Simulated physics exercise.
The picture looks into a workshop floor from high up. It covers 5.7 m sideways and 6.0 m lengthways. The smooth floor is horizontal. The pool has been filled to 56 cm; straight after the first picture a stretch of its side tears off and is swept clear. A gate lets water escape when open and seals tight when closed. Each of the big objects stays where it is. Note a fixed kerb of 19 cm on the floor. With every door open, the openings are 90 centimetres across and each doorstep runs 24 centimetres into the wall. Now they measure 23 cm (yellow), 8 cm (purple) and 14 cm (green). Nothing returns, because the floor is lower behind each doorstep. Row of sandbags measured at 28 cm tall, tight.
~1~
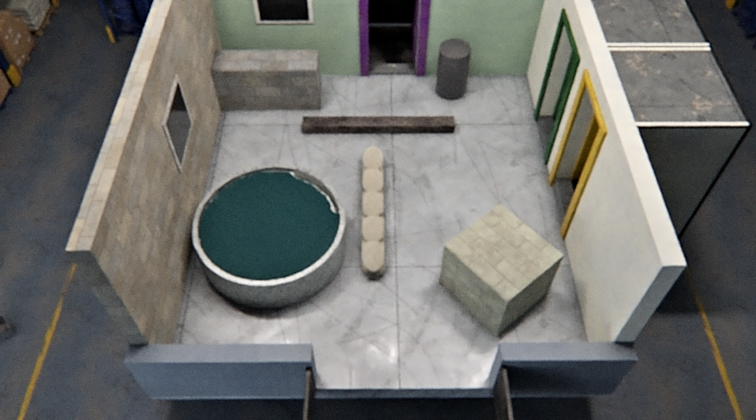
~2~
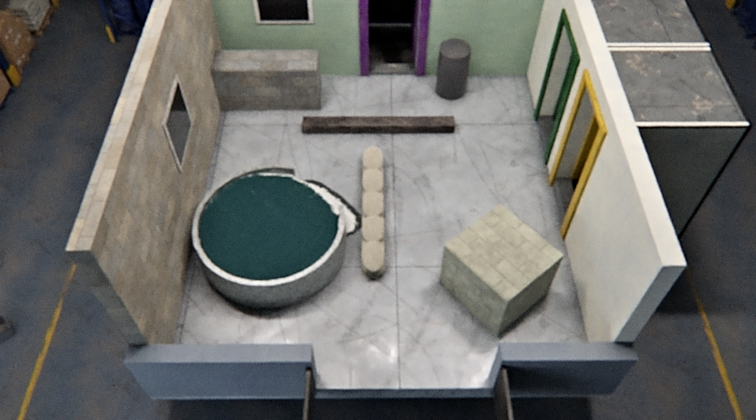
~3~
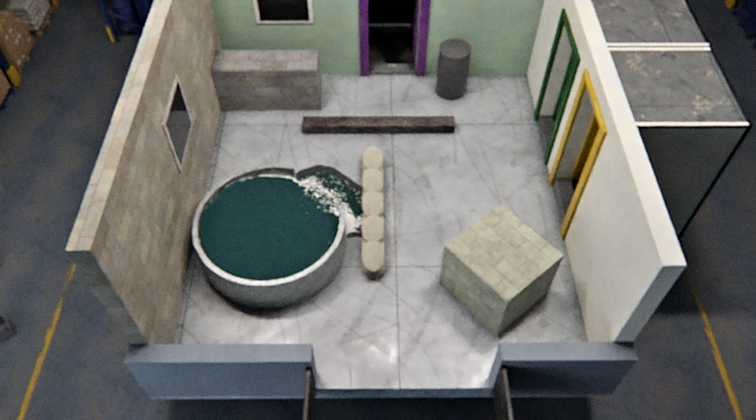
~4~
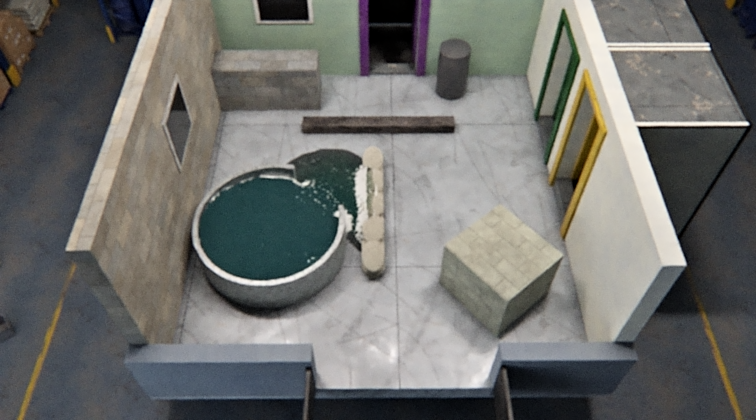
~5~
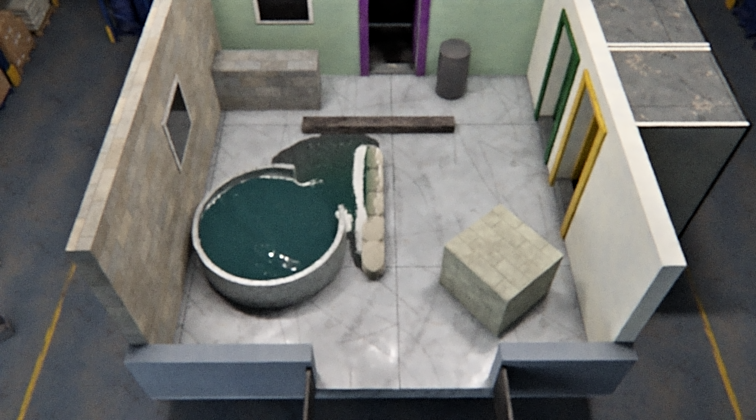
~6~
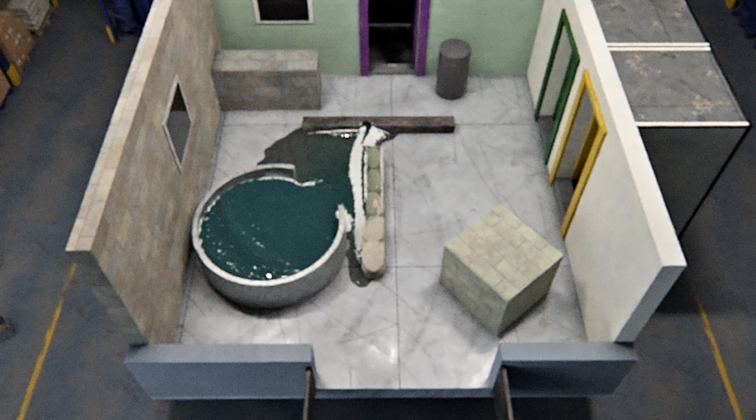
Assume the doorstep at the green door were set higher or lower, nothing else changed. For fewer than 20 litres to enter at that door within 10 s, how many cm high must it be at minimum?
It must be roughly 7.5 cm high.
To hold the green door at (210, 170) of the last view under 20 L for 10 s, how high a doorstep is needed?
10.5 cm.
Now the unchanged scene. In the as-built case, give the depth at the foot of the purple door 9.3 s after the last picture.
The depth there is around 6.5 cm.
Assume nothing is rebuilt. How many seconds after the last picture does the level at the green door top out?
Roughly 2.6 s.
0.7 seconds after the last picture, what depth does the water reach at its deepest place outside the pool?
Close to 40 centimetres.
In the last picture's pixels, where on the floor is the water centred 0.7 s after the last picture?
Look at about (303, 218) in the last view.
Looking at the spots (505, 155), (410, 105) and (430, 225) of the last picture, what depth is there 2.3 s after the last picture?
Close to 3, 1 and 0 cm, one after the other.
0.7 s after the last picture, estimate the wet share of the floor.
About 25 per cent.
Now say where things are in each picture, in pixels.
The pool at (270, 224) is whole and still, 56 cm deep; the green door at (554, 96) is dry, in the first picture.
The gap is on the far side, the front 0.3 m out at (356, 217); the back of the pool holds 56 cm, in the second picture.
The gap is on the far side, the front 0.7 m out at (331, 171); the back of the pool holds 56 cm, in the third picture.
Water pours out on the far side and has run 1.1 m, to (364, 163); about 8 cm deep outside, 56 cm at the back, in the fourth picture.
Water pours out on the far side and has run 1.6 m, to (371, 143); about 5 cm deep outside, 56 cm at the back, in the fifth picture.
Water pours out on the far side and has run 1.9 m, to (391, 135); about 6 cm deep outside, 54 cm at the back; 2.6 m in a straight line remain to the green door at (554, 96), in the sixth picture.
Then, 0.7 s after the last picture water covers 25 % of the floor, deepest (40 cm) near (360, 202); it has not reached the green door.
Then, 2.3 s after the last picture water covers 55 % of the floor, deepest (26 cm) near (340, 138); 11 cm at the green door, 0 litres in over its 14 cm doorstep.
Then, 9.3 s after the last picture water covers 90 % of the floor, deepest (9 cm) near (359, 220); 7 cm at the green door, 0 litres in over its 14 cm doorstep.
At the green door as built, the water peaked near 12 cm, 2.5 s after the last picture.
Run again over the same 10 s with other heights there, 36 litres in over 6 cm, 7 litres over 9.5 cm. The limit of 20 litres is kept from about 7.5 cm up.
